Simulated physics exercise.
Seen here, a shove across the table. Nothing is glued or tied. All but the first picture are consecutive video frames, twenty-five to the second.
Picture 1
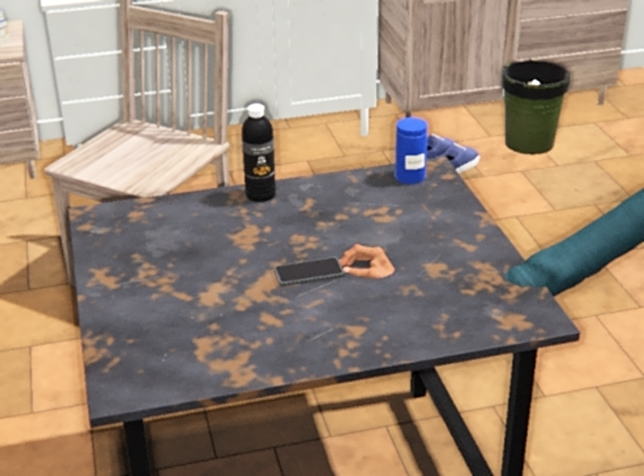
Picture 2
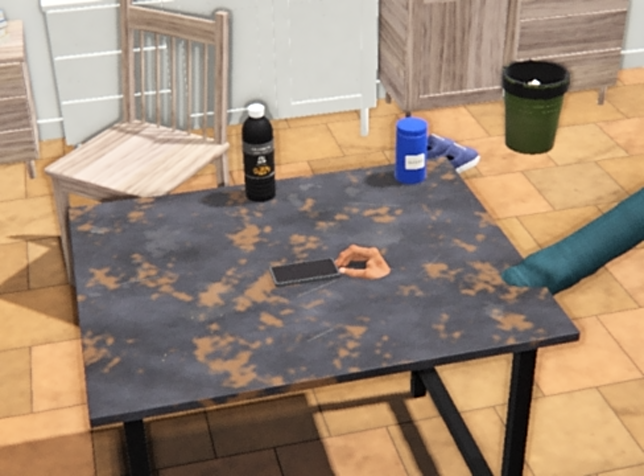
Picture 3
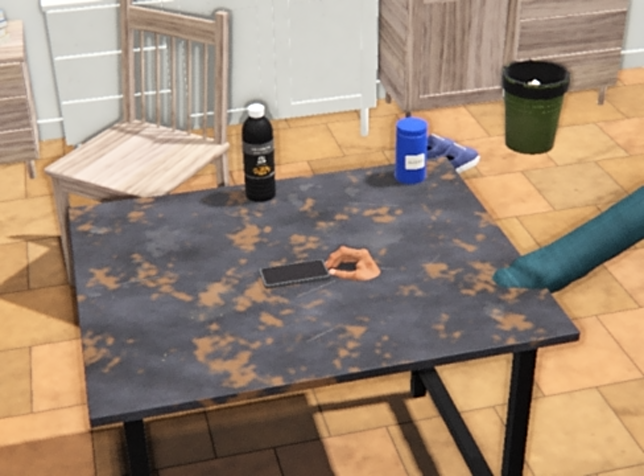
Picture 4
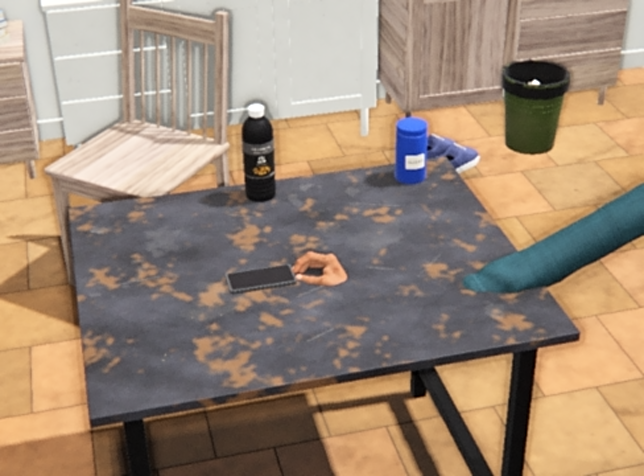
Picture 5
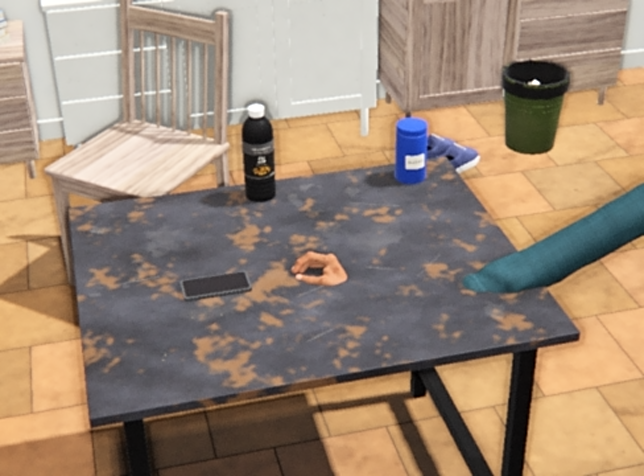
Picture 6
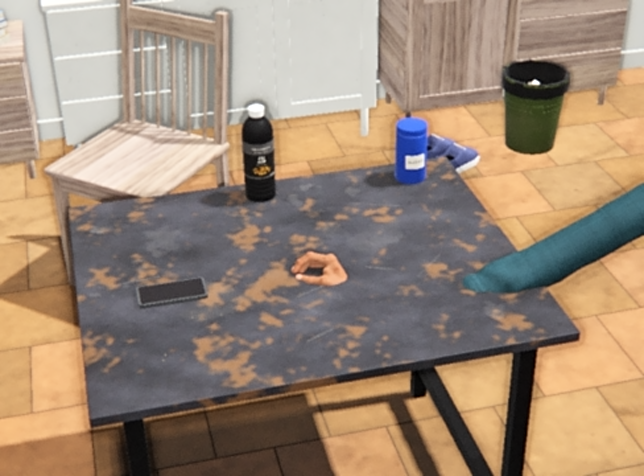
On a dark mottled tabletop, a hand pushing a grey phone leftward, then halting as the phone slides on away from it.
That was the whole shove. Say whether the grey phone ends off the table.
The grey phone goes over the edge.
Then, 0.20 s later than the last frame, grey phone now off the table.
Then, 0.40 s later than the last frame, things are still on the move.
When it is over, off the table, grey phone.
